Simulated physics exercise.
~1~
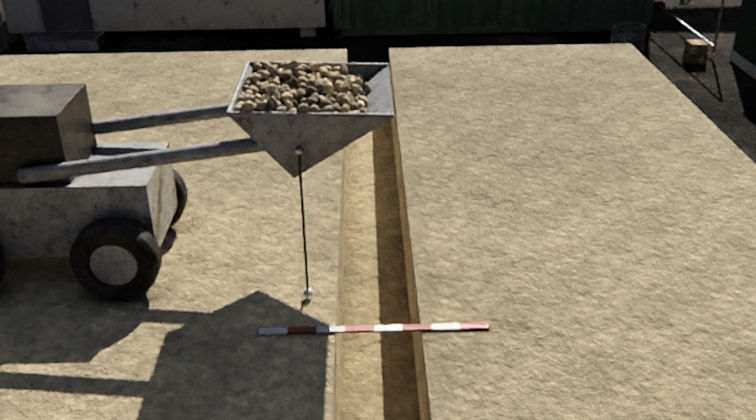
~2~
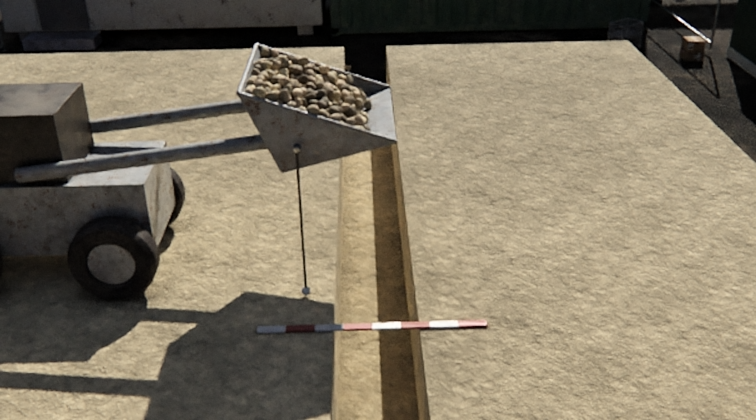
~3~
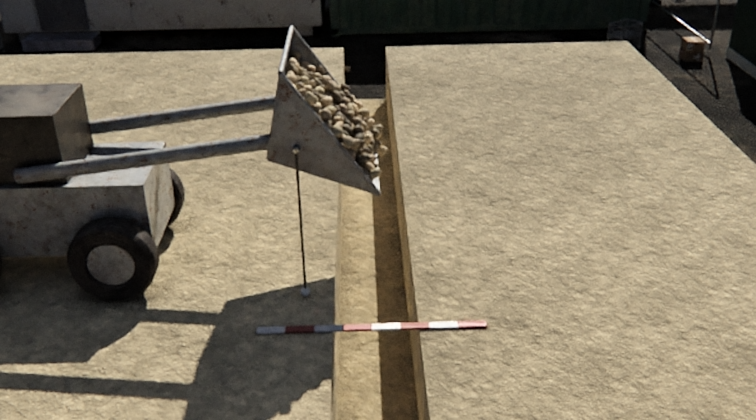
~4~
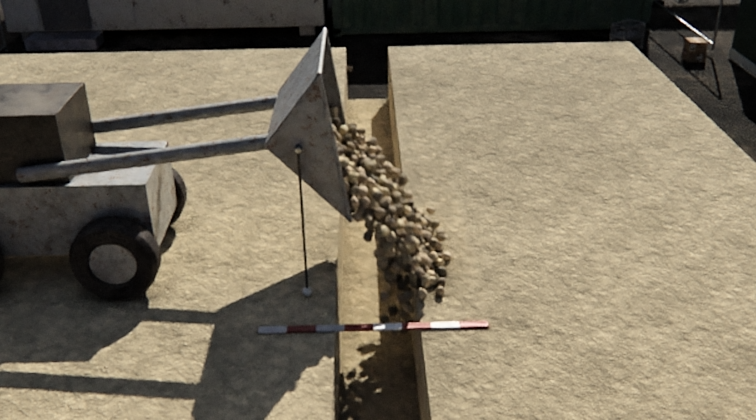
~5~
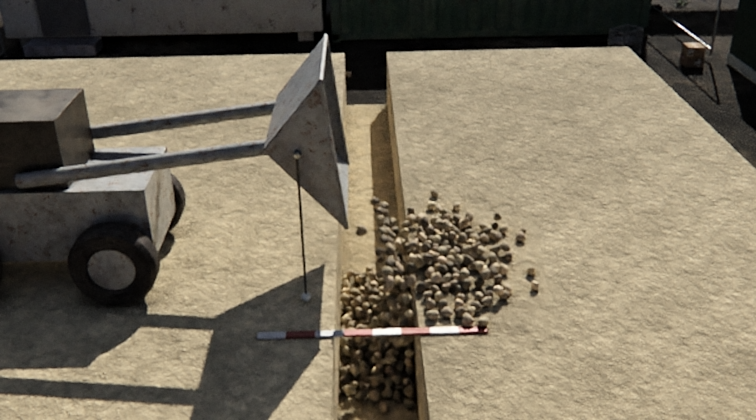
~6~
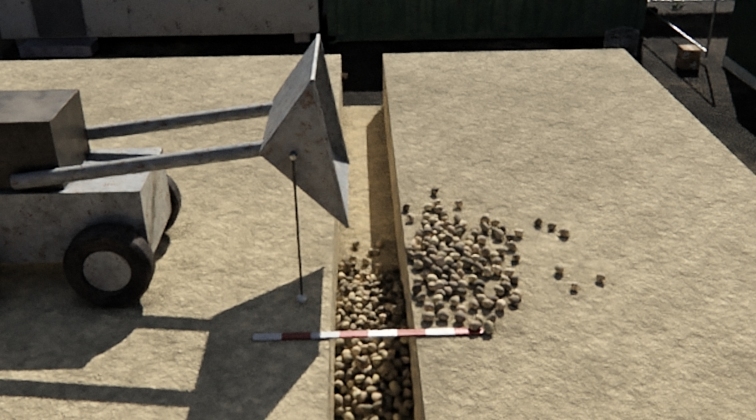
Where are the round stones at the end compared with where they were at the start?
At the start the stones are heaped in the loader's raised bucket. By the end they lie lower and farther right, many in the trench and others scattered on the ground to the right of it.
